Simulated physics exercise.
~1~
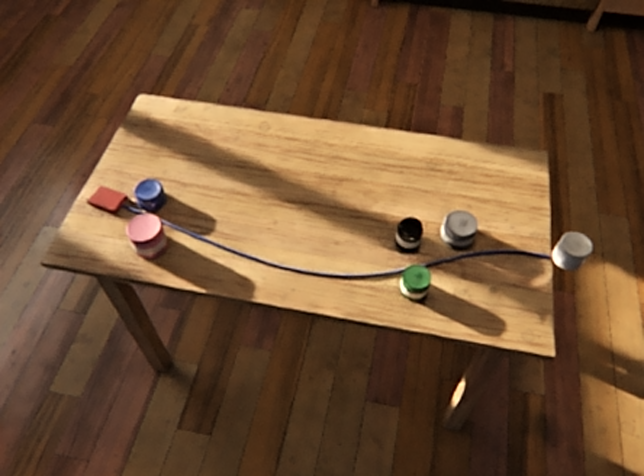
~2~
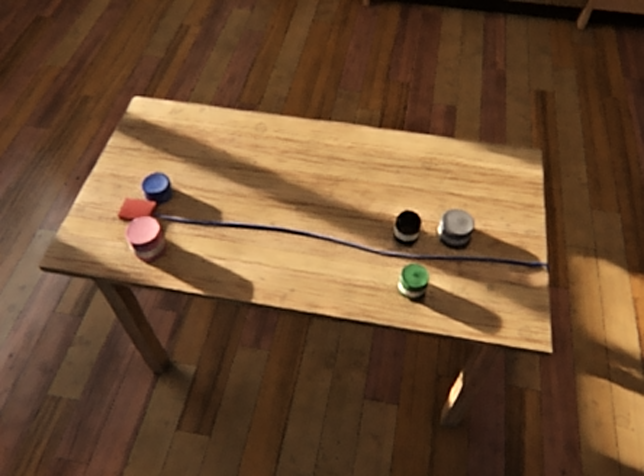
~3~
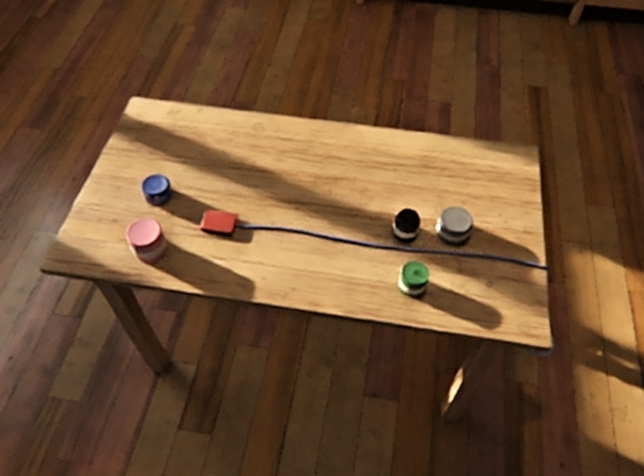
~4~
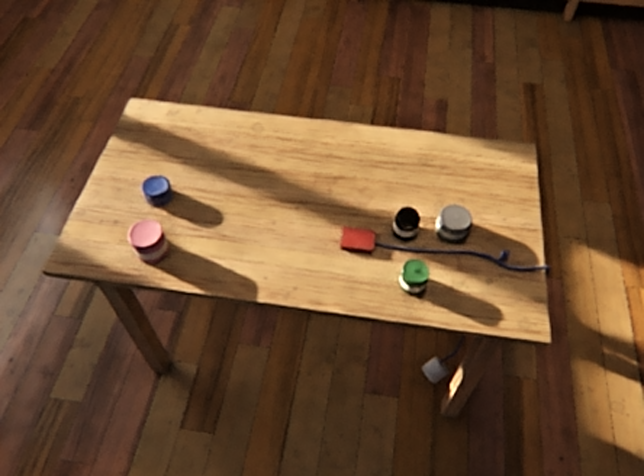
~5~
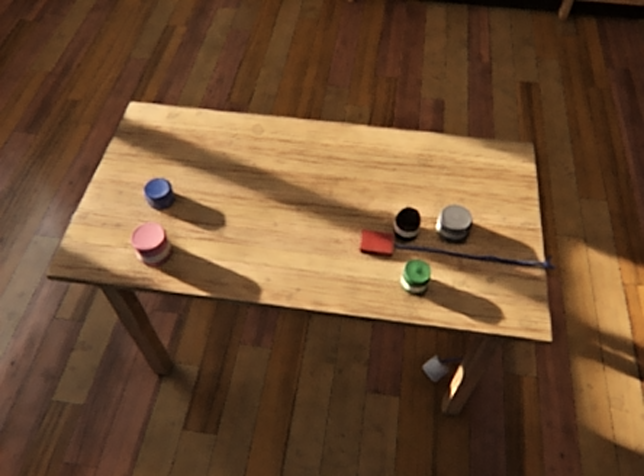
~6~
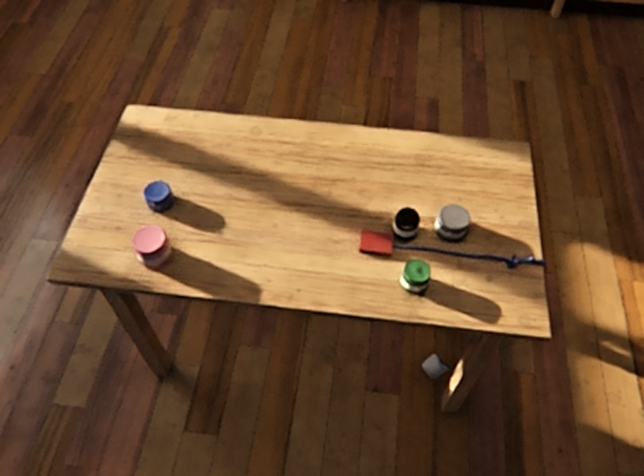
A white cup-shaped object drops off the right edge of a wooden table, and its dark cable drags a flat red block rightward, past the slightly shifted blue tub. The block stops beside the black jar, still on the table, with the white object below near a leg.
